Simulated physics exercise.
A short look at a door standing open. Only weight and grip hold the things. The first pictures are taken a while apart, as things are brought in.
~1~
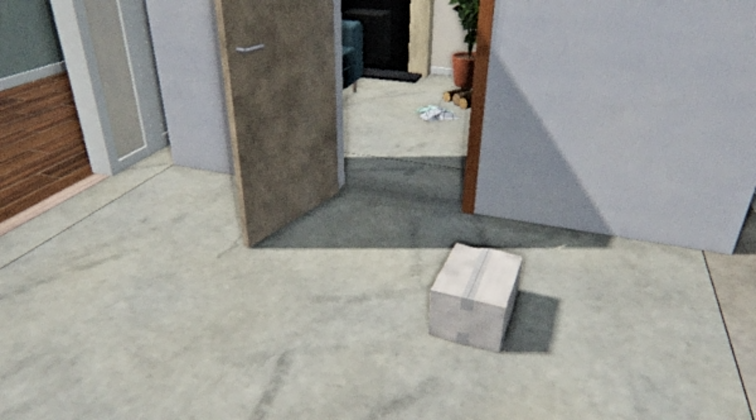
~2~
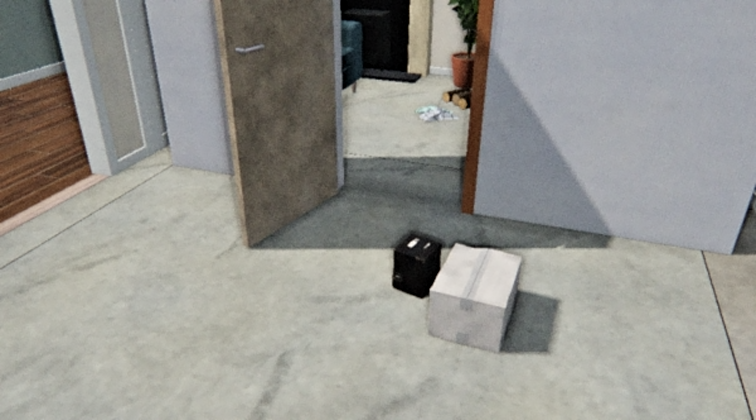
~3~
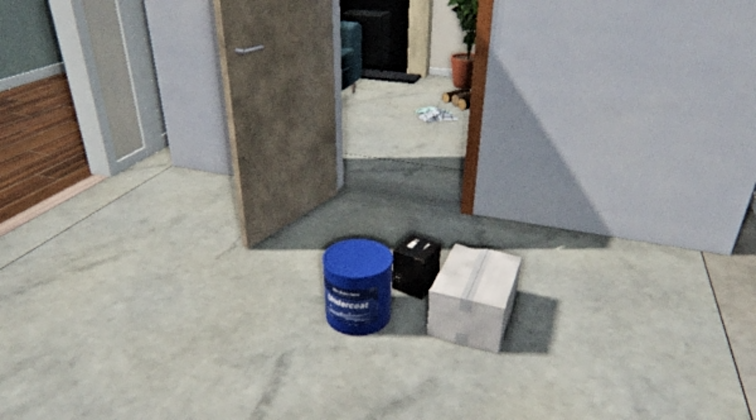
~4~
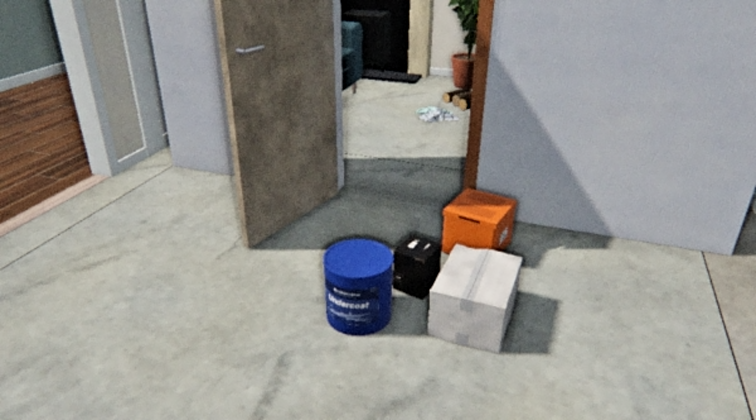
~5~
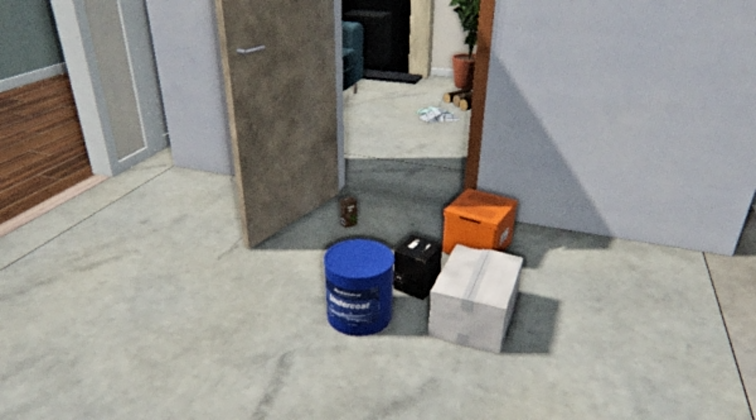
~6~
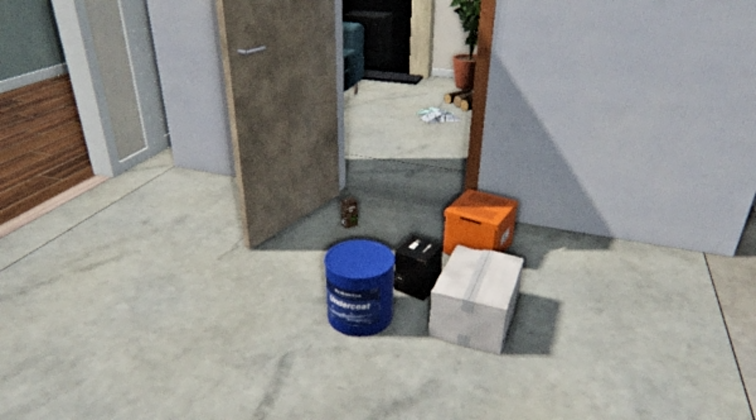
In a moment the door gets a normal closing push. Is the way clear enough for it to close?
The door reaches the frame.
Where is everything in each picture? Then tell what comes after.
In the first picture, door wide open and still.
In the second picture, door wide open and still; white box (476, 295).
In the third picture, door wide open and still; black parcel (416, 267).
In the fourth picture, door wide open and still; white box (476, 295); blue pail (359, 287).
In the fifth picture, door wide open and still; orange tote (479, 227); black parcel (418, 267).
In the sixth picture, door wide open and still; brown carton (349, 213); white box (478, 296).
Then, 1.00 s later than the last frame, open by 63°; brown carton moved a little near (354, 213).
Then, 1.40 s later than the last frame, open by 38°; brown carton moved well along near (384, 209).
Then, 1.80 s later than the last frame, open by 12°; brown carton moved well along near (407, 198).
When it is over, open by 0°; moved from the start, brown carton; the other 4 as before. End places, in pixels of the last picture, brown carton near (416, 188).
